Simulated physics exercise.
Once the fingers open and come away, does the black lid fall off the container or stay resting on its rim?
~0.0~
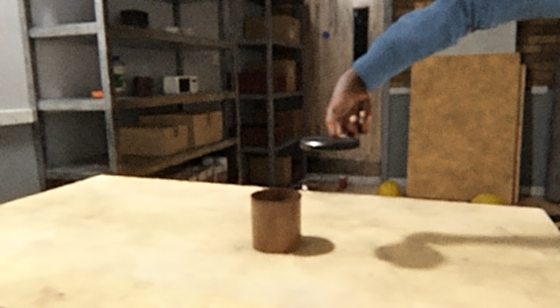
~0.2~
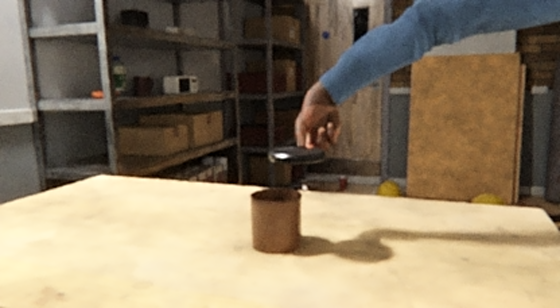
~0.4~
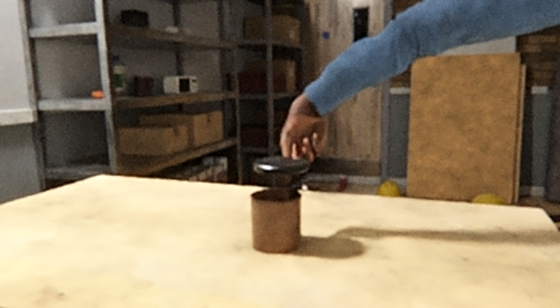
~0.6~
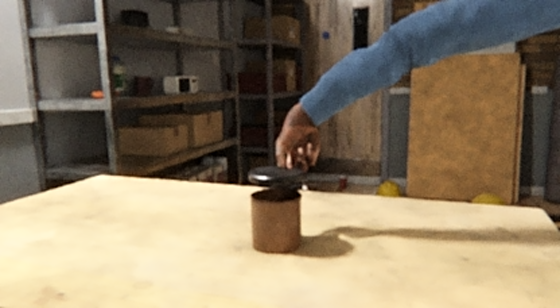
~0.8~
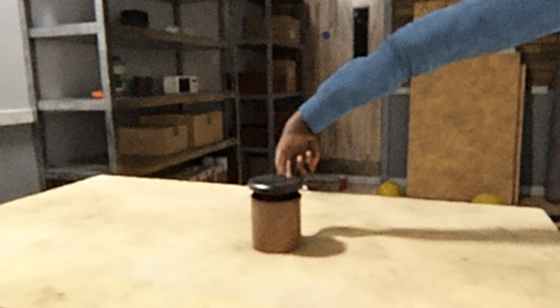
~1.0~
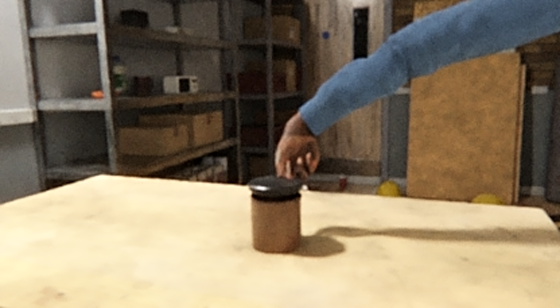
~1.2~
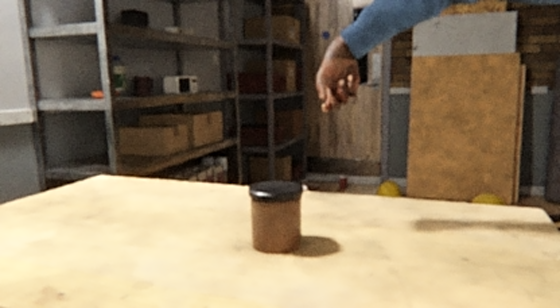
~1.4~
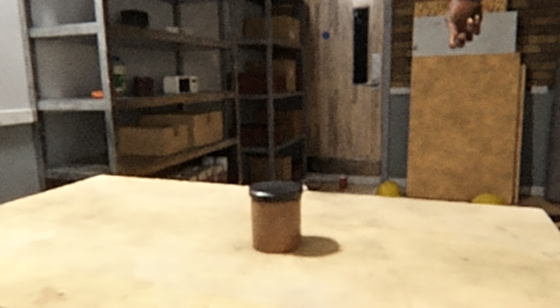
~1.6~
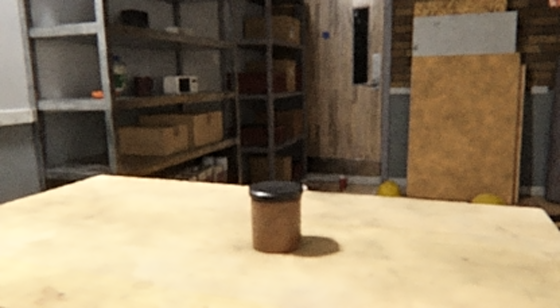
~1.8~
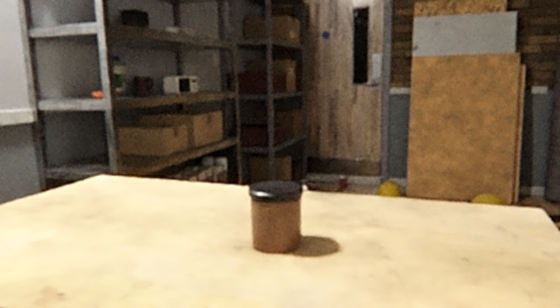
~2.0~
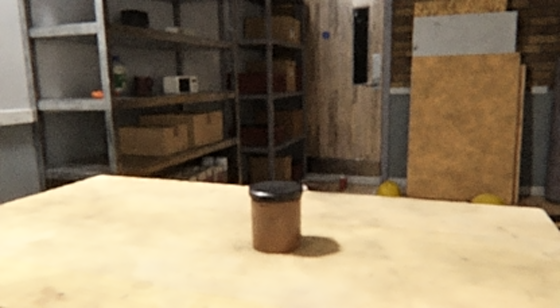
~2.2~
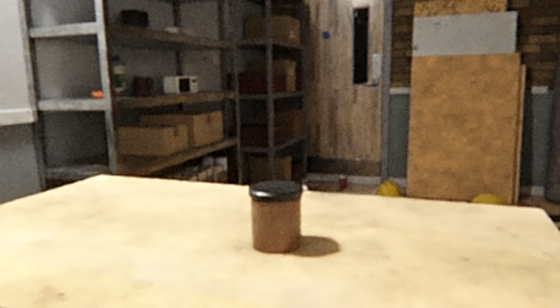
The black lid stays resting on the rim of the container, covering the opening.
The clip opens on a brown, open-topped container standing on a pale tabletop, with shelves of boxes behind it, as a hand in a blue sleeve holds a black lid above and to the right. The hand carries the lid left and down until it is over the opening. It then lowers the lid, which looks slightly tilted at first, onto the container. The fingers let go, and the hand draws back up and to the right, out of view. The lid stays still on the rim, covering the opening.
